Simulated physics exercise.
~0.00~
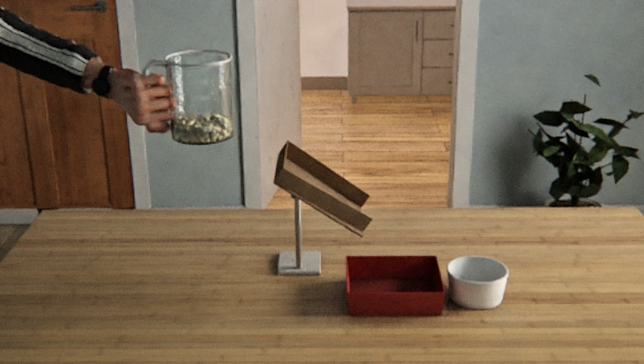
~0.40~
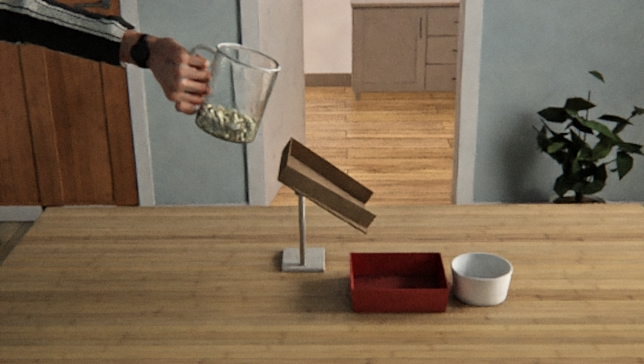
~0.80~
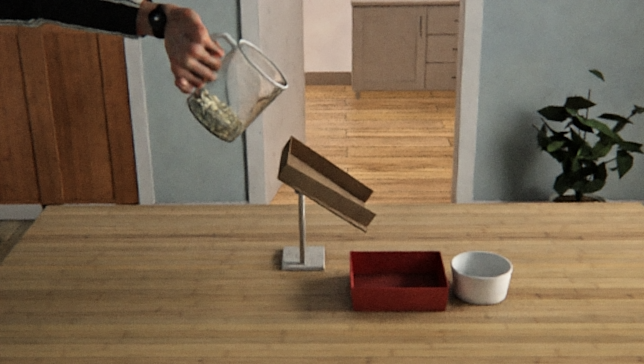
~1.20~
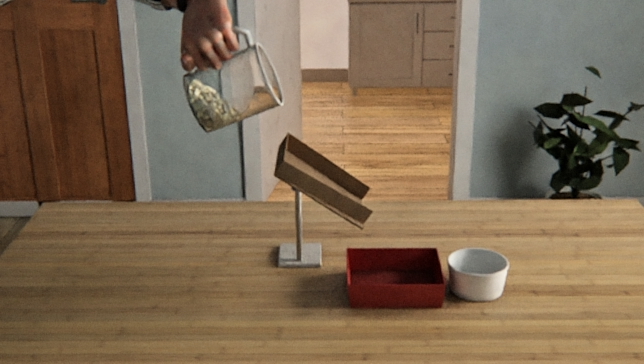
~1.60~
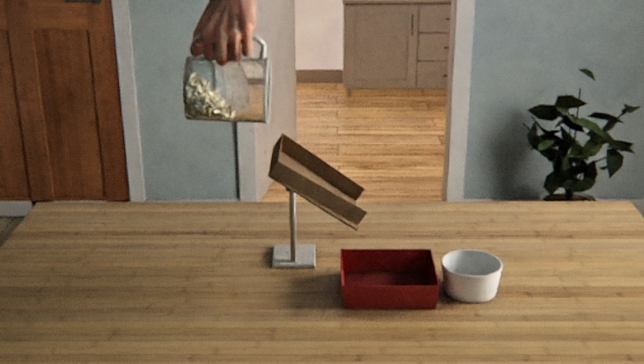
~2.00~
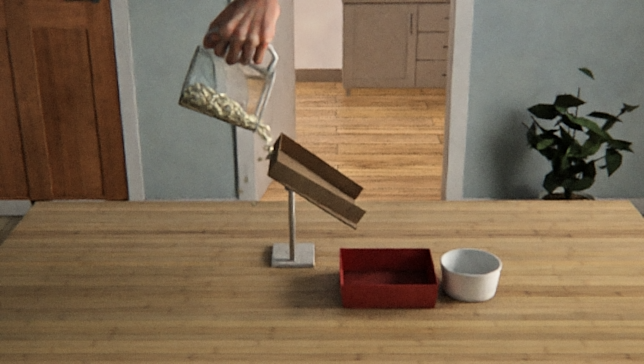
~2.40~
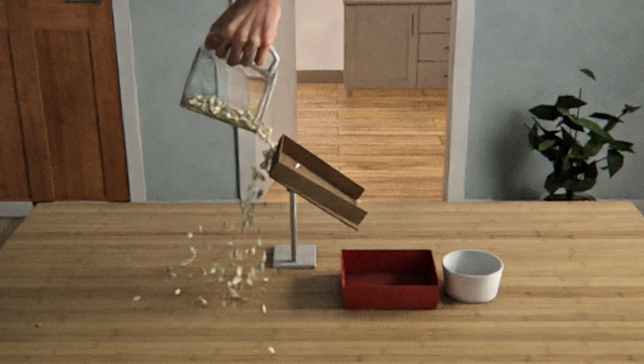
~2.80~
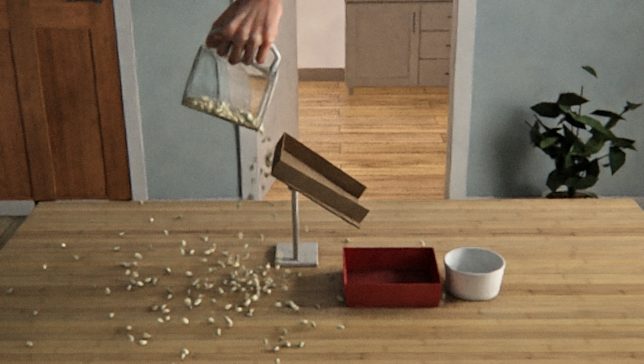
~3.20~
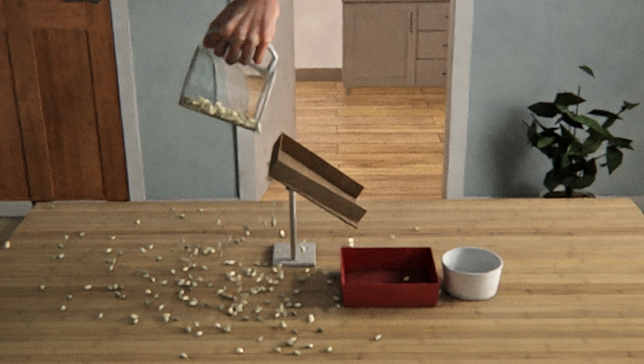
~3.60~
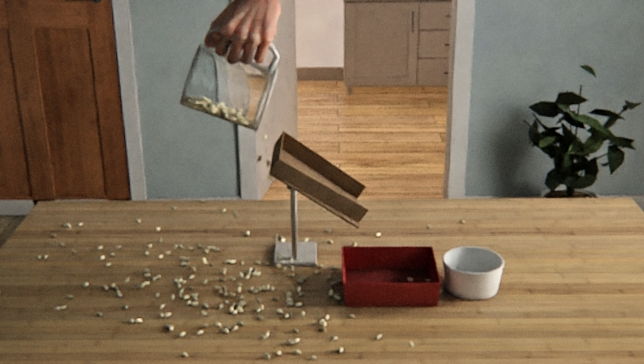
A glass jug partly filled with small white beans is held upright by a hand at the left, above a wooden table with a tilted brown chute on a stand, a red tin and a white dish. The hand carries the jug right and tips it over toward the top of the chute. Beans begin to spill out at the chute's upper end, then pour down past it, bouncing and scattering over the tabletop. The jug stays tipped with some beans still inside, while most lie strewn across the table, largely left of the tin.
